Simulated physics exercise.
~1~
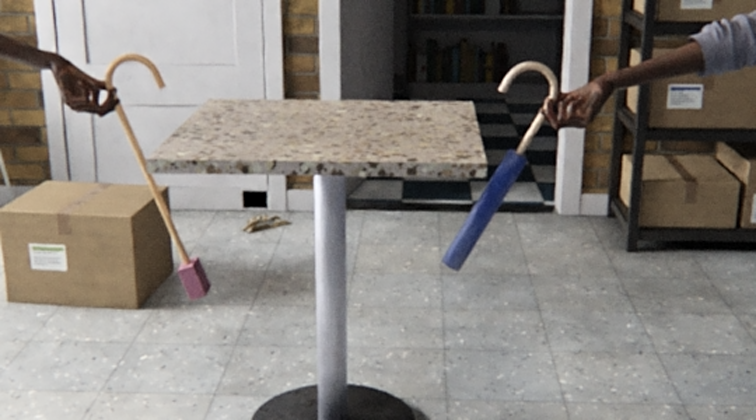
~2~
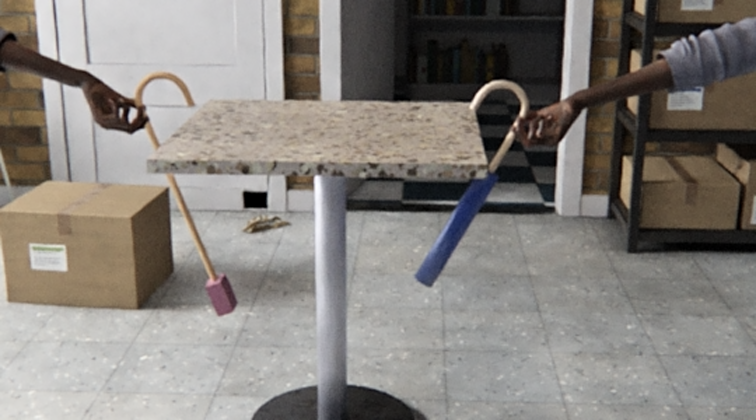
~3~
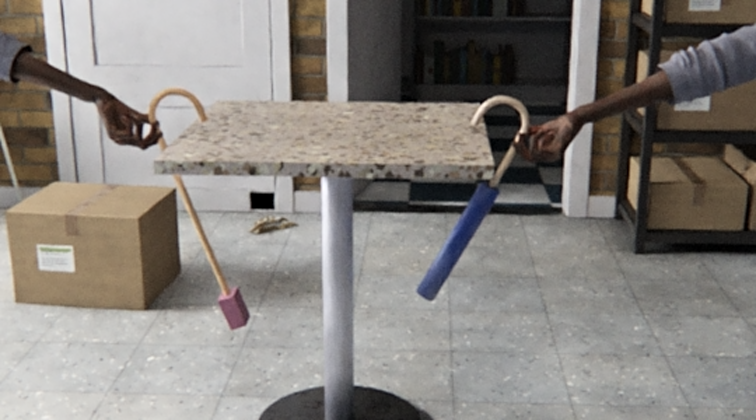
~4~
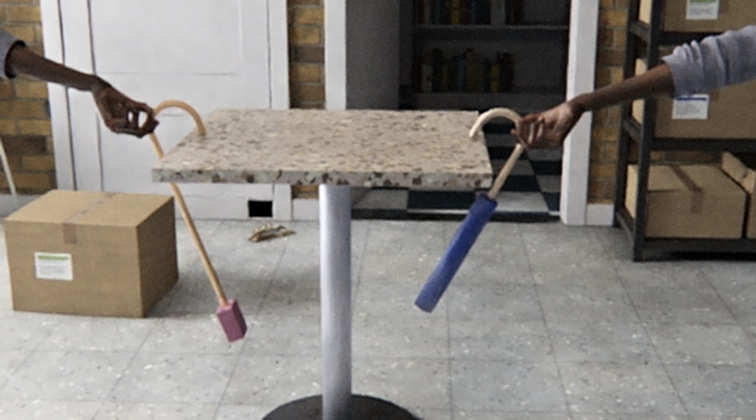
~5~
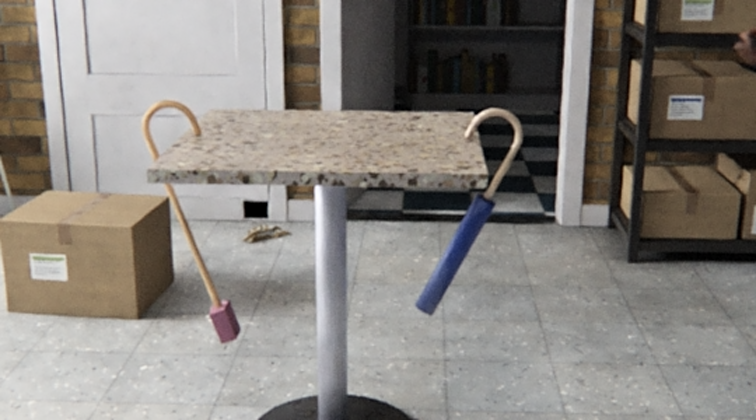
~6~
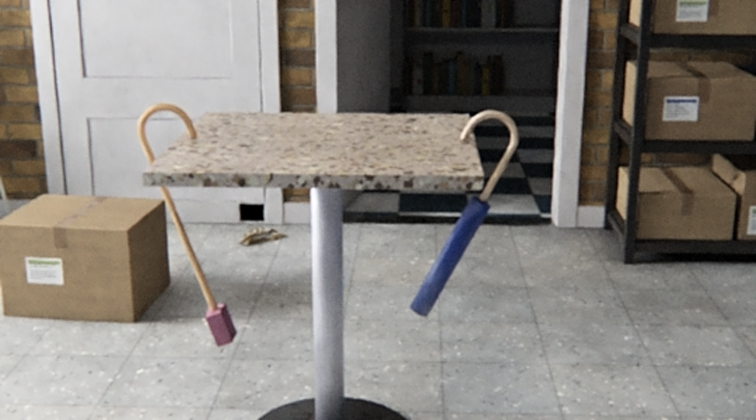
At a speckled table, two hands hook a pink brush and blue umbrella, which stay hanging.
